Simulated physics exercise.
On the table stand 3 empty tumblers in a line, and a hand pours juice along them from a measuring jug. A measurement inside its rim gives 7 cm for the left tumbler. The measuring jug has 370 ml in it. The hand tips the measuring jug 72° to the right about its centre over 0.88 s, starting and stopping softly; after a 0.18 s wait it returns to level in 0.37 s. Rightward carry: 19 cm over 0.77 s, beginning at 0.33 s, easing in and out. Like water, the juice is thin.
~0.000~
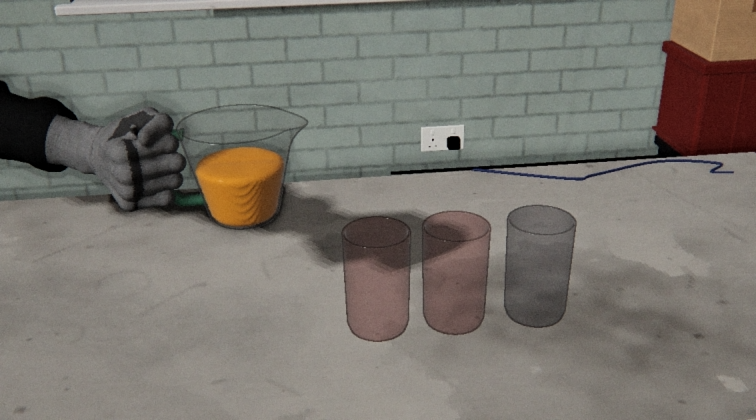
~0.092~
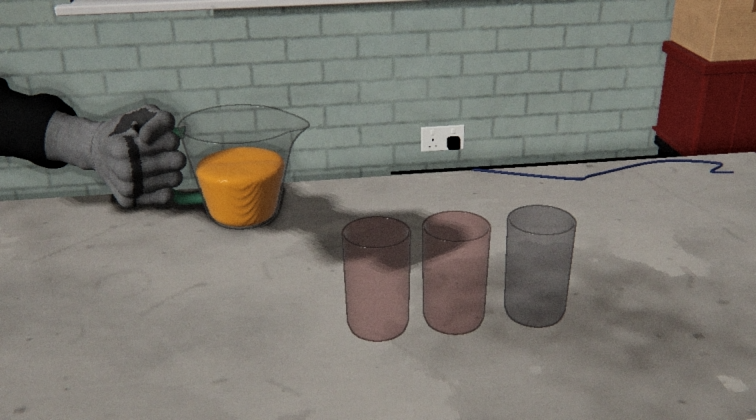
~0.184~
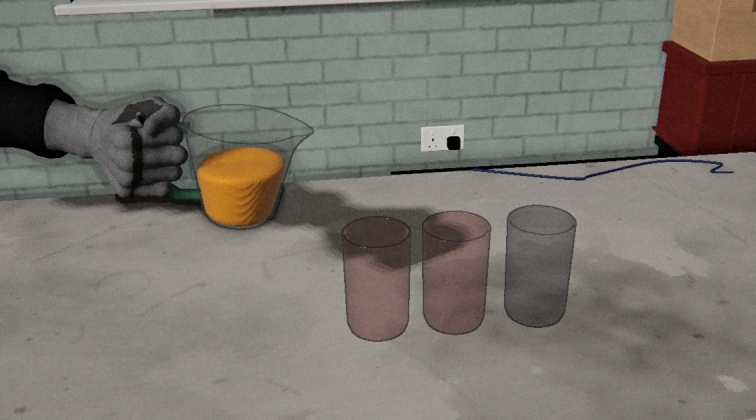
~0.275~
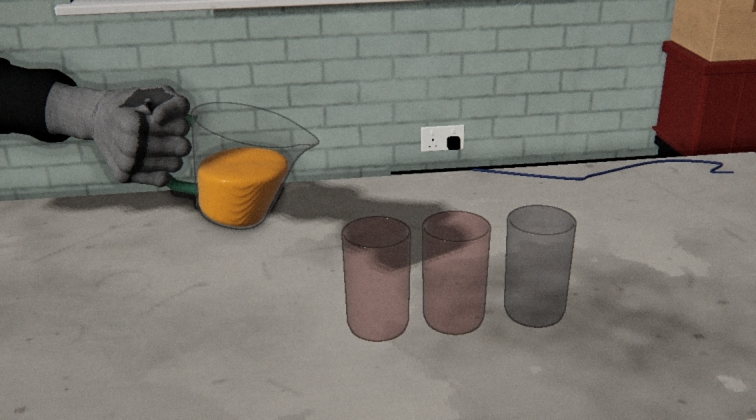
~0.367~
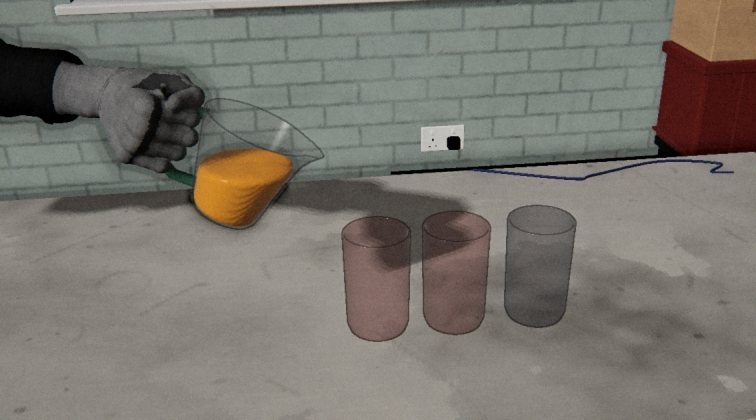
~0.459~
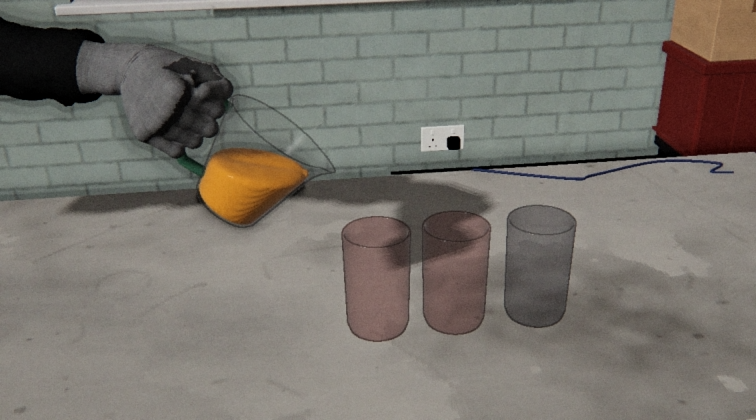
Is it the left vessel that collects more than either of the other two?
Number two.
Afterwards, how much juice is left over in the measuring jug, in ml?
It holds about 50 ml at the end.
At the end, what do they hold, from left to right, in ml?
Roughly 0 ml, 130 ml and 40 ml, from left to right.
Then, 0.72 s in, the tilt is 66° and from the left they hold 0 ml, 0 ml, 0 ml, the measuring jug 320 ml, and 0 ml is on the table.
Then, 0.91 s in, the tilt is 72° and from the left they hold 0 ml, 120 ml, 0 ml, the measuring jug 180 ml, and 5 ml is on the table.
Then, 1.10 s in, the tilt is 69° and from the left they hold 0 ml, 130 ml, 15 ml, the measuring jug 75 ml, and 55 ml is on the table.
Then, 1.32 s in, the tilt is 15° and from the left they hold 0 ml, 135 ml, 35 ml, the measuring jug 55 ml, and 140 ml is on the table.
Finally, from the left they hold 0 ml, 135 ml, 40 ml, the measuring jug 55 ml, and 145 ml is on the table.
